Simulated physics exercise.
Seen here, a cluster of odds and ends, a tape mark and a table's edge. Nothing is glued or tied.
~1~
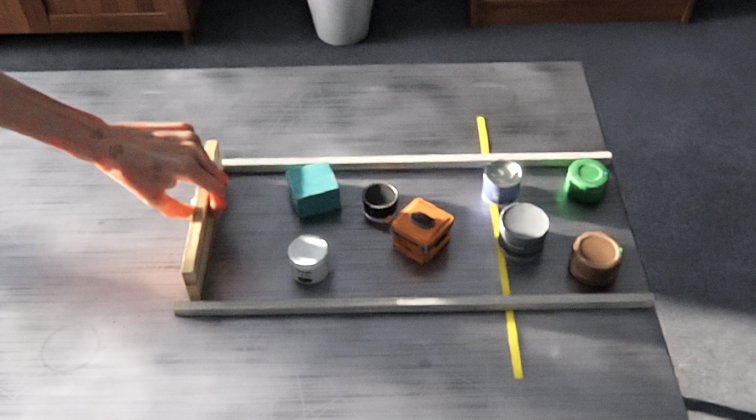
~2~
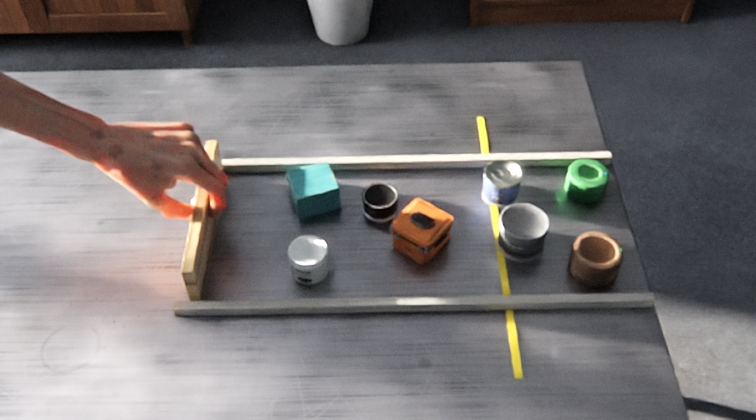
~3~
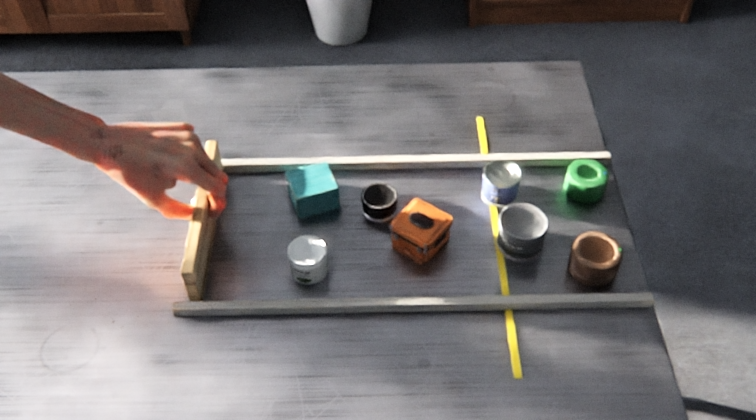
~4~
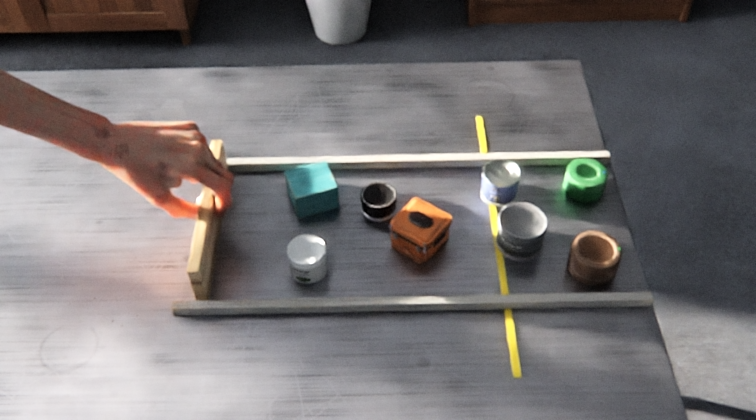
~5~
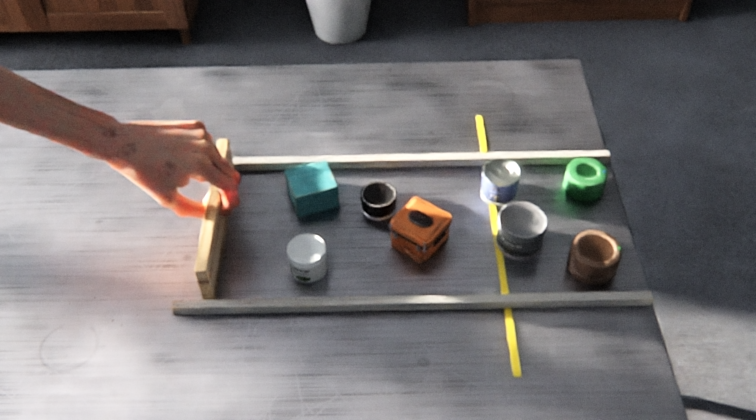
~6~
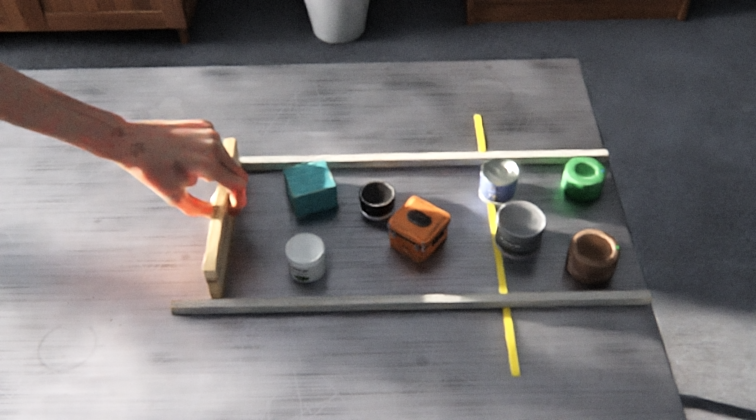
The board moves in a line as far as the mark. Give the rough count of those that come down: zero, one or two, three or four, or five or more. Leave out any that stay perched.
As it turns out, the number that fall off is zero.
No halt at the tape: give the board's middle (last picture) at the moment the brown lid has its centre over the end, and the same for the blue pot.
Near (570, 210) and (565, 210).
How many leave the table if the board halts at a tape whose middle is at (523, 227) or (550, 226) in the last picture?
Try by try, 0 and 1.
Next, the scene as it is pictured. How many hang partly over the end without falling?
Overhanging: 0.
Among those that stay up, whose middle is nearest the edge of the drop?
That is the green lid.
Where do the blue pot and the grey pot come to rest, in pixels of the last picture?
About (556, 166), and the other about (566, 225).
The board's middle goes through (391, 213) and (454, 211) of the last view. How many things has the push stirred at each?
First 4, then 6.
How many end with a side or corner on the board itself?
In contact: 3.
Early on, none off yet; green lid at rest near (584, 179); brown lid at rest near (592, 257); grey pot at rest near (519, 230).
A while later, none off yet; green lid at rest near (584, 179); brown lid at rest near (592, 257); grey pot at rest near (523, 230).
Finally, the number that fall off is zero.
